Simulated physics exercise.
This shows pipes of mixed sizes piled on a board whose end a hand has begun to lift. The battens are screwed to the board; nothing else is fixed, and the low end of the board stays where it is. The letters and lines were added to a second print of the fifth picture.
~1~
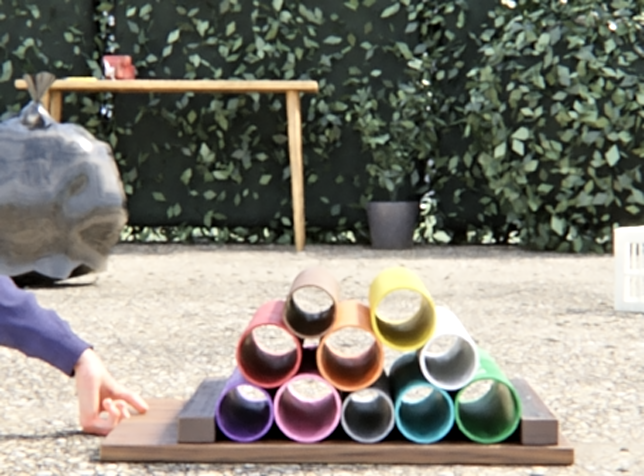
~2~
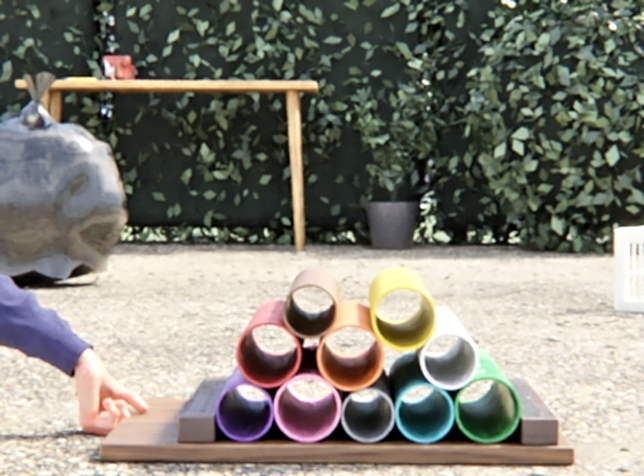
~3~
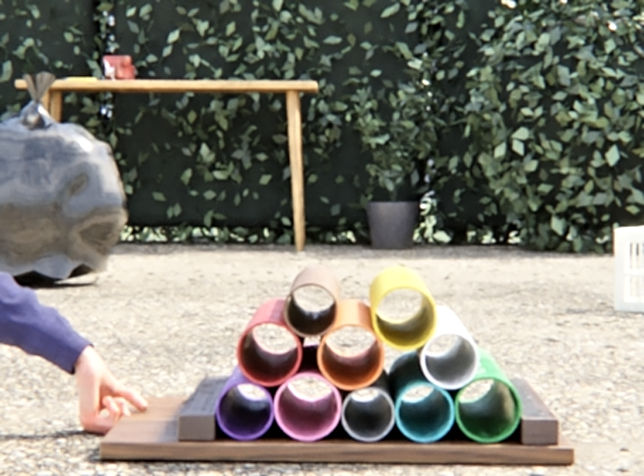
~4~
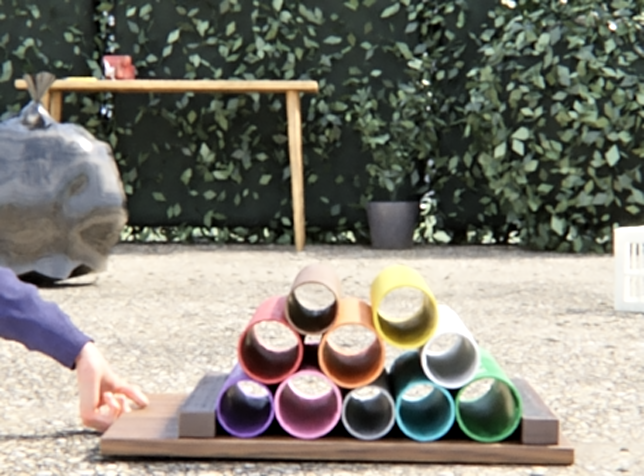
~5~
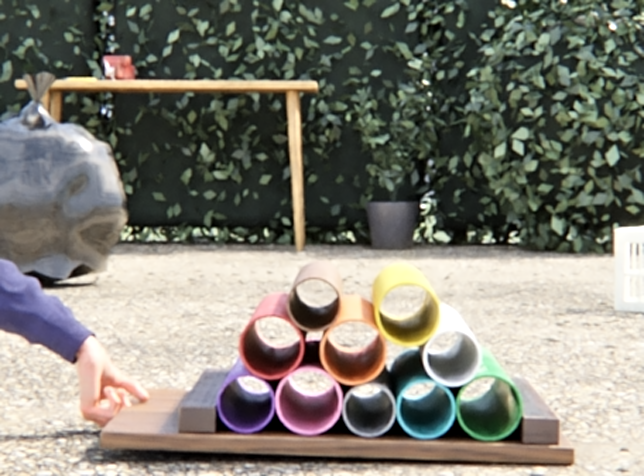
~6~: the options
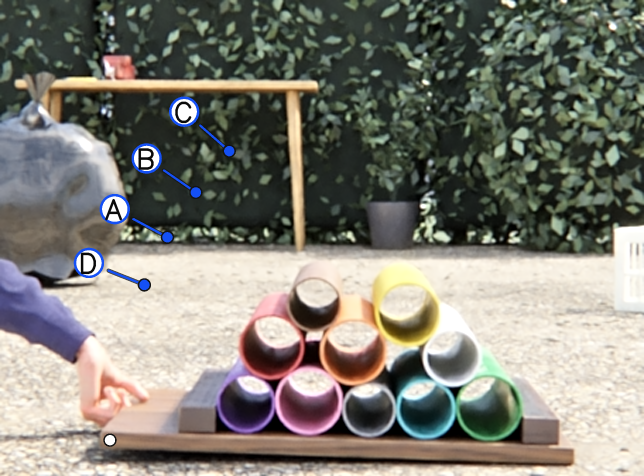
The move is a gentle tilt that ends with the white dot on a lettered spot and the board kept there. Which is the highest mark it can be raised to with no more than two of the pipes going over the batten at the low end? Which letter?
Raise it to D.
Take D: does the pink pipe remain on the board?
Yes.
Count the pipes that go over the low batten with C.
It comes to five.
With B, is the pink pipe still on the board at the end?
Yes, with B.
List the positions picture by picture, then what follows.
The first picture shows turquoise pipe (424, 413); green pipe (488, 409); orange pipe (351, 357).
The second picture shows orange pipe (351, 357); white pipe (450, 360).
The third picture shows board (338, 415); yellow pipe (405, 317).
The fourth picture shows board (338, 413); purple pipe (246, 408); pink pipe (308, 405).
The fifth picture shows board (338, 410); purple pipe (246, 403); pink pipe (309, 401).
On the marked copy, A at (168, 237); B at (196, 193); C at (229, 151); D at (145, 285); the white dot at (110, 440).
With D. Early on, board at 15°.
Further on, board at 21°.
At the end, board at 21°, none over the low batten.
As for the rest, A four over the low batten (orange, white, yellow, brown); B four over the low batten (orange, white, yellow, brown); C five over the low batten.
